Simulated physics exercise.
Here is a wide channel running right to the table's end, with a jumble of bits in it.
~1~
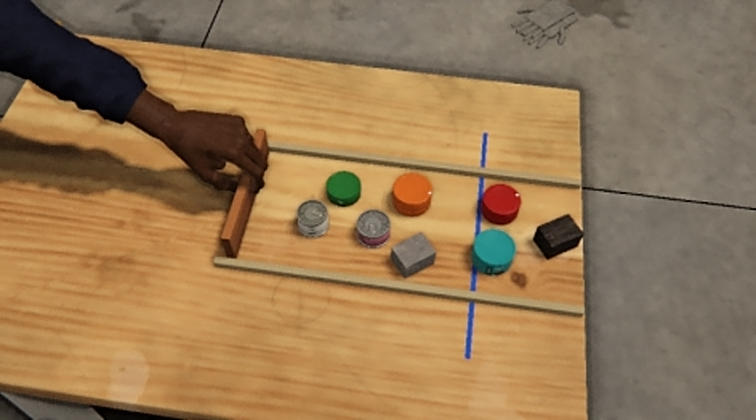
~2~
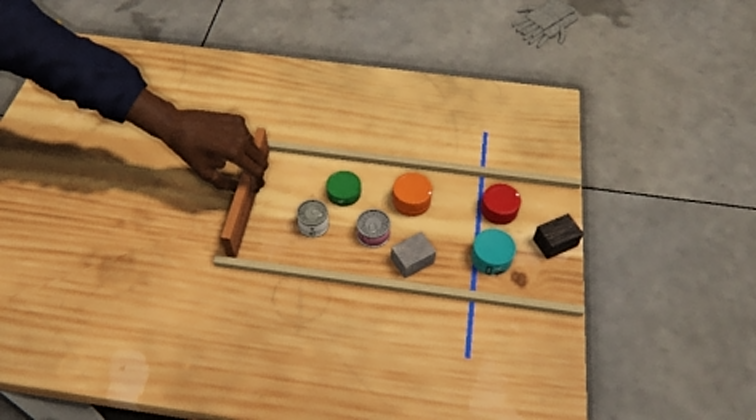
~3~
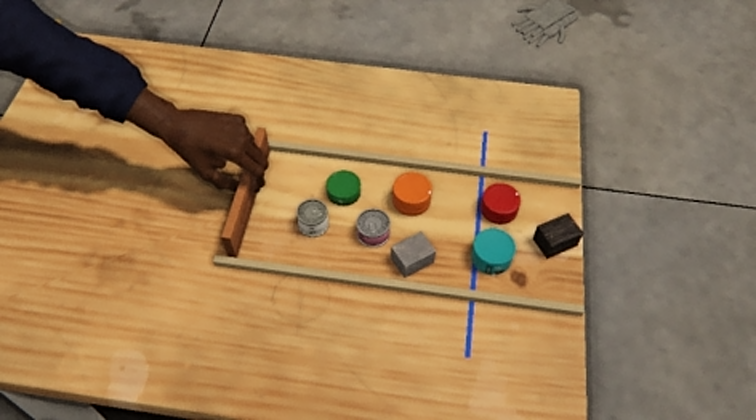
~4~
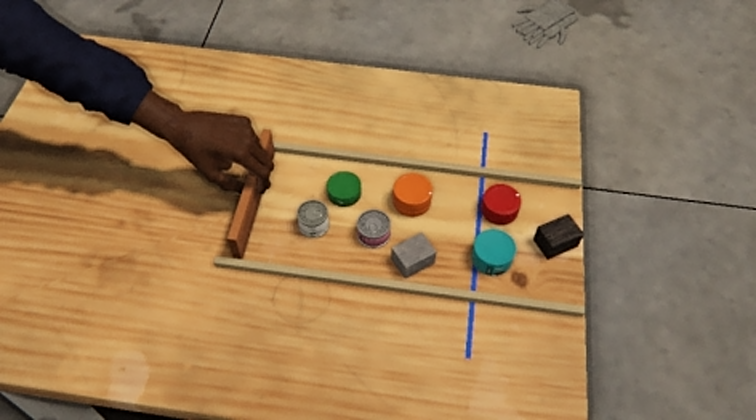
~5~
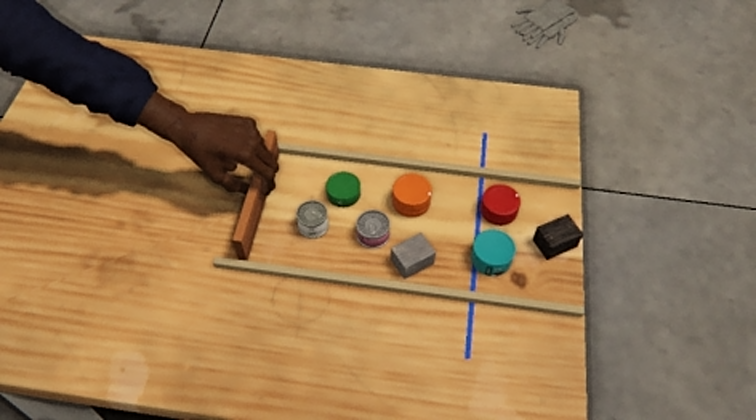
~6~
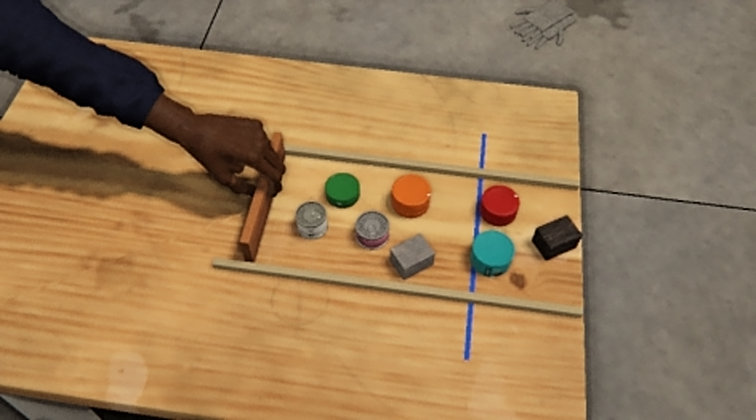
A hand slid a wooden board slightly to the right along a channel on a table, while the colourful lids, small tins and blocks in front of it stayed put, untouched, around a blue line.
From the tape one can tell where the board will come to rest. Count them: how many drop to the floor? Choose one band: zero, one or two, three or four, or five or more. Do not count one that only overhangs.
Zero.
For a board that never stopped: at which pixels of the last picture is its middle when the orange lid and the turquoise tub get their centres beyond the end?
I'd say about (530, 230) for the first one and about (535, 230) for the second.
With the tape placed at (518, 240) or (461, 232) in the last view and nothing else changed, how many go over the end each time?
The counts: 2 and 0.
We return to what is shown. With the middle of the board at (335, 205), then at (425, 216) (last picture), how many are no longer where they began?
At that stage 3; at the next, 7.
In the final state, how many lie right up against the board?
It's 3 of them.
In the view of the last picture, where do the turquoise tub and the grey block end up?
You'll find the turquoise tub at roughly (531, 265) and the grey block at roughly (492, 279).
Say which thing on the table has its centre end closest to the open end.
Closest in the end is the red lid.
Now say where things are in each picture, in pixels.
In the first frame, black block (558, 237); red lid (501, 205); turquoise tub (493, 253); board (247, 192); tape (478, 233).
In the second frame, red lid (501, 204); green tub (344, 189).
In the third frame, turquoise tub (493, 252); board (248, 191).
In the fourth frame, black block (558, 237); pink tin (374, 229).
In the fifth frame, red lid (500, 205); grey block (413, 256).
In the sixth frame, black block (557, 238); red lid (499, 206); turquoise tub (492, 254); board (265, 196); tape (476, 234).
Soon after, none off yet; black block at rest near (557, 238); red lid at rest near (499, 206); turquoise tub at rest near (492, 254).
After that, none off yet; black block at rest near (557, 238); red lid displaced a little near (510, 206); turquoise tub at rest near (492, 254).
In the end, the number that fall off is zero.
